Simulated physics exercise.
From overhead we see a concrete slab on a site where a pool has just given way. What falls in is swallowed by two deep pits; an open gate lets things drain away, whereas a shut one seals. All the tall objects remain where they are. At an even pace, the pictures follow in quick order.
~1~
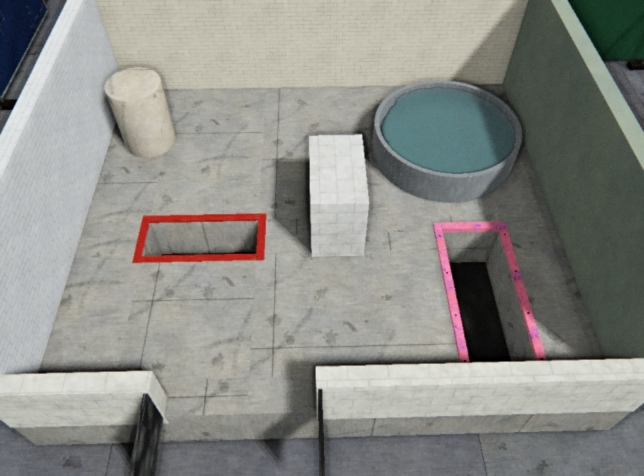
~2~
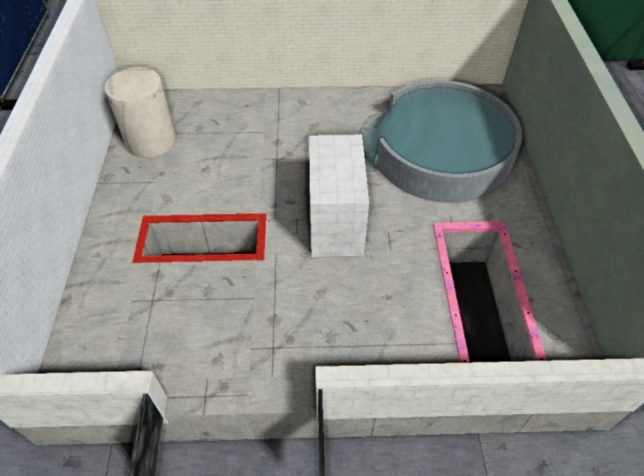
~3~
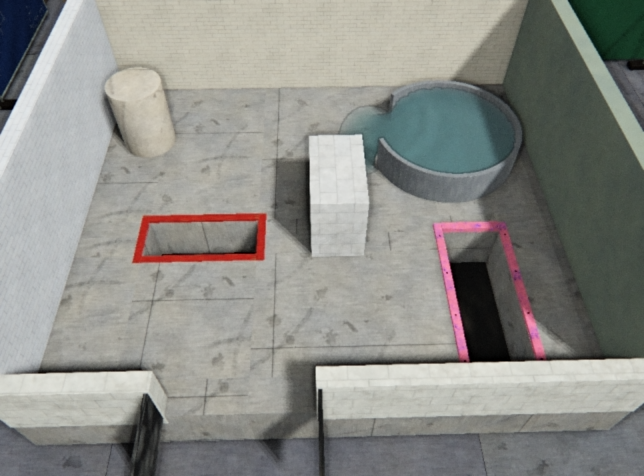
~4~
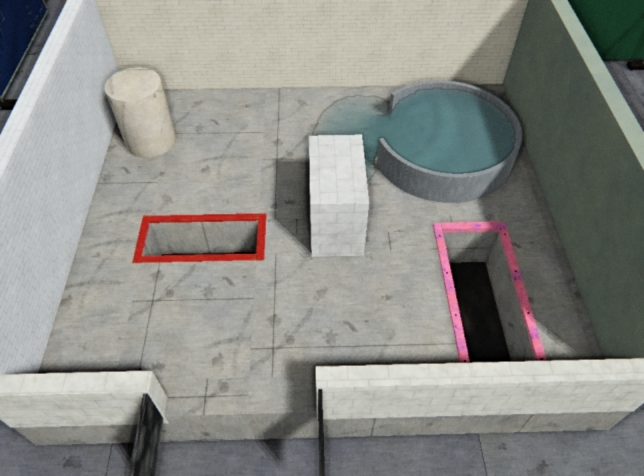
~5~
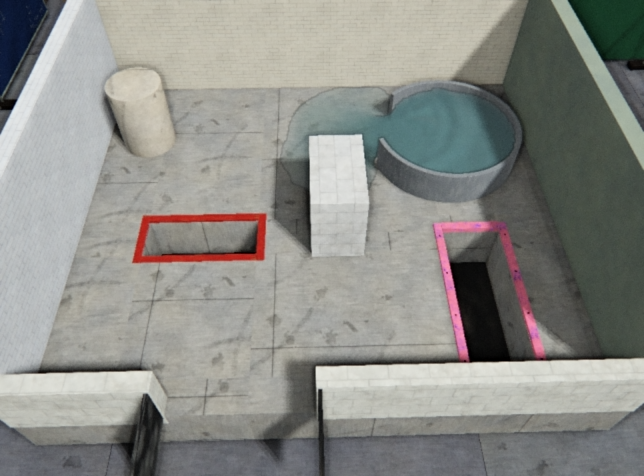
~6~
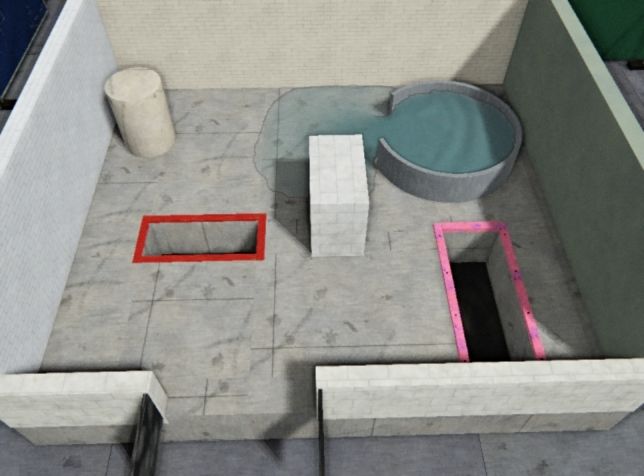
At first, still water fills a round grey pool at the back right of a walled concrete slab with two rectangular pits, one edged red, one pink. Then a gap opens in the pool's left side, and water spreads steadily leftward across the floor behind the white block, forming a widening, shallow sheet.
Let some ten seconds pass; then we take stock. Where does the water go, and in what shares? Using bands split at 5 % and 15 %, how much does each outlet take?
My prediction: The gate pulls in barely a drop - beneath five per cent; the red pit pulls in a good deal - past fifteen per cent; the pink pit pulls in barely a drop - beneath five per cent.
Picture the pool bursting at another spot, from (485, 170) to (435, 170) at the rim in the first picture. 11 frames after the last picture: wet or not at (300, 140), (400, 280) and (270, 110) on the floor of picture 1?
Going point by point: Left unwetted, waterlogged, left unwetted.
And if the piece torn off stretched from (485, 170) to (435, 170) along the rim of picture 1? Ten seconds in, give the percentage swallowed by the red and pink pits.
Result - red: 0 %; pink: 45 %.
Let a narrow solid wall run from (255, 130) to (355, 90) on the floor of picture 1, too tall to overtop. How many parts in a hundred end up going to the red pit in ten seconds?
Share for red - 30 in a hundred.
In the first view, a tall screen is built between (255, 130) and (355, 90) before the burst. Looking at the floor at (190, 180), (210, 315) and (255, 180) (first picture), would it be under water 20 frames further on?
Going spot by spot: Drenched, then high and dry, then drenched.
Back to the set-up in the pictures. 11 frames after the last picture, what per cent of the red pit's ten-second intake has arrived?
Around 0 in a hundred.
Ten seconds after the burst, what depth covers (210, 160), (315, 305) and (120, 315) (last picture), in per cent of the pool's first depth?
First 10, next 8, last 8 in a hundred.
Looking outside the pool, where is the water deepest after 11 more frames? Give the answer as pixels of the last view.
At about (122, 104).
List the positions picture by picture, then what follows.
In the first picture, still water in the pool at (447, 129).
In the second picture, the front is at a hidden place, out from the gap at (378, 134).
In the third picture, the front is at a hidden place, out from the gap at (378, 135).
In the fourth picture, the front is at a hidden place, out from the gap at (378, 135).
In the fifth picture, water pours out at (378, 135) and has run to (289, 163).
In the sixth picture, water pours out at (378, 135) and has run to (260, 161).
A moment on, water covers 25 % of the floor; the gate 0 %, the red pit 0 %, the pink pit 0 %.
Next, water covers 35 % of the floor; the gate 0 %, the red pit 1 %, the pink pit 0 %.
Then, water covers 45 % of the floor; the gate 0 %, the red pit 3 %, the pink pit 0 %.
Later, water covers 60 % of the floor; the gate 0 %, the red pit 10 %, the pink pit 0 %.
In the end, water covers 80 % of the floor; the gate 3 %, the red pit 25 %, the pink pit 0 %.
